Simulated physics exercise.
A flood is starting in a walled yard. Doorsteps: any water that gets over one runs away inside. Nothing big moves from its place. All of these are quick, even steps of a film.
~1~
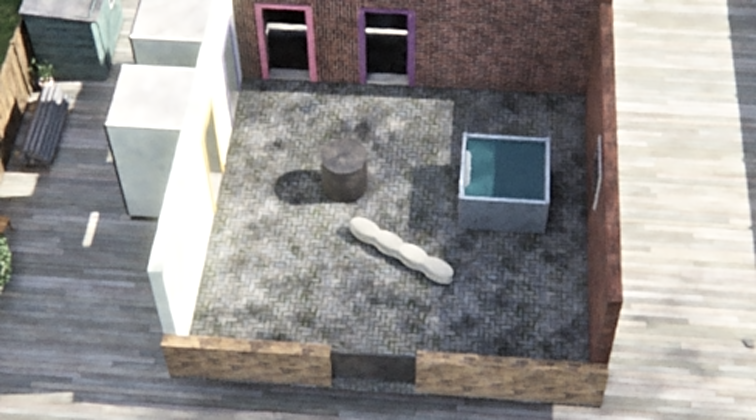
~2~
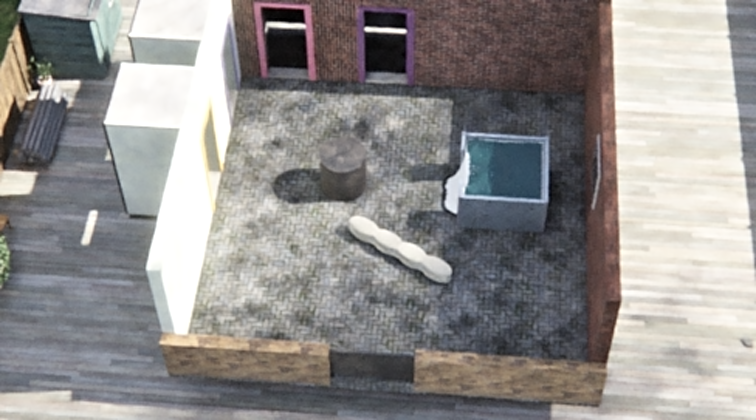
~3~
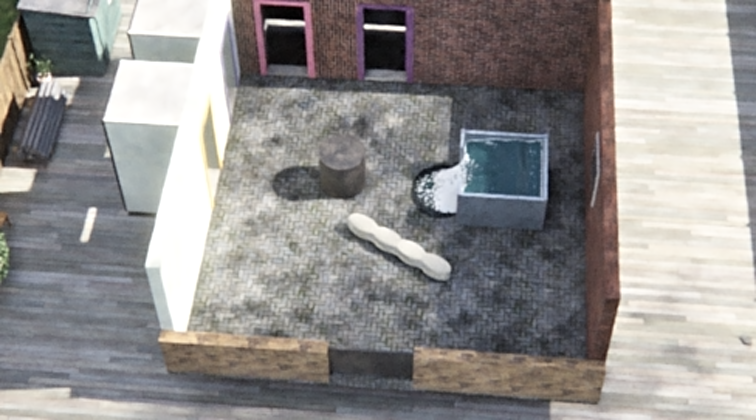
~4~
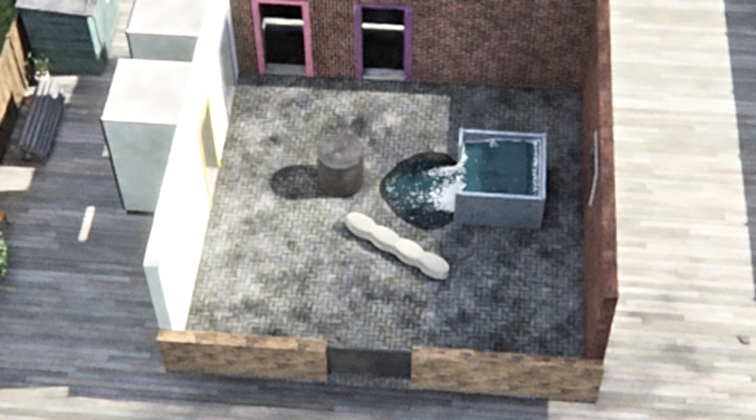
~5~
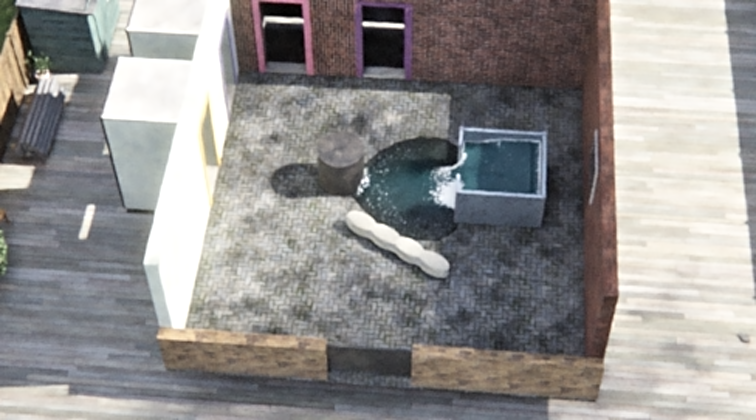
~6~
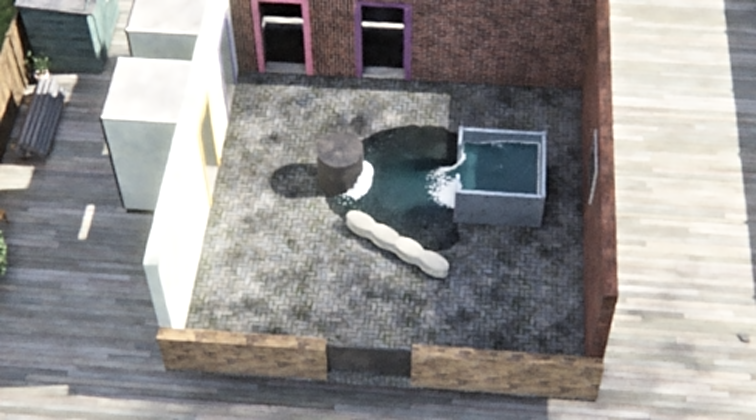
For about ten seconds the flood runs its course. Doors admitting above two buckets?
Yellow door above, pink door above, purple door not above, blue door above.
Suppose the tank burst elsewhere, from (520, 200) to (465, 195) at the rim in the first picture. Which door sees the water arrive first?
It's the one in purple.
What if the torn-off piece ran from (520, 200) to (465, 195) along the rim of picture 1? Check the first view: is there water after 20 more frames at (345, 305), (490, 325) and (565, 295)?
Submerged, submerged, submerged.
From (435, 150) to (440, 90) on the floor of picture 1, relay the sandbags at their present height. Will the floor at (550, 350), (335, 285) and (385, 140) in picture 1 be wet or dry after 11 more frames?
Going in the order you gave, that's left unsoaked, then waterlogged, then waterlogged.
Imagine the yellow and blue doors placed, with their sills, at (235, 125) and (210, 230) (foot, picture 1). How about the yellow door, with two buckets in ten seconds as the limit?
As I see it, the yellow door comes in higher.
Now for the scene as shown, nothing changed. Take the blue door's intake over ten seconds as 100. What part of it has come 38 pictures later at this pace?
Result: 70 % of the ten-second total.
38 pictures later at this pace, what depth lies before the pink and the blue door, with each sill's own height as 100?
Approx. 140 % followed by 210 %.
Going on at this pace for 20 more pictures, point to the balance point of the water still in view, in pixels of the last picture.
I'd say near (371, 185).
A moment on, water covers 20 % of the floor; the yellow door not reached, the pink door not reached, the purple door not reached, the blue door not reached.
Next, water covers 40 % of the floor; the yellow door wet at the sill, nothing in, the pink door under two buckets in, the purple door wet at the sill, nothing in, the blue door under two buckets in.
Then, water covers 45 % of the floor; the yellow door over two buckets in, the pink door over two buckets in, the purple door wet at the sill, nothing in, the blue door over two buckets in.
Later, water covers 60 % of the floor; the yellow door over two buckets in, the pink door over two buckets in, the purple door wet at the sill, nothing in, the blue door over two buckets in.
In the end, water covers 80 % of the floor; the yellow door over two buckets in, the pink door over two buckets in, the purple door under two buckets in, the blue door far over two buckets in.
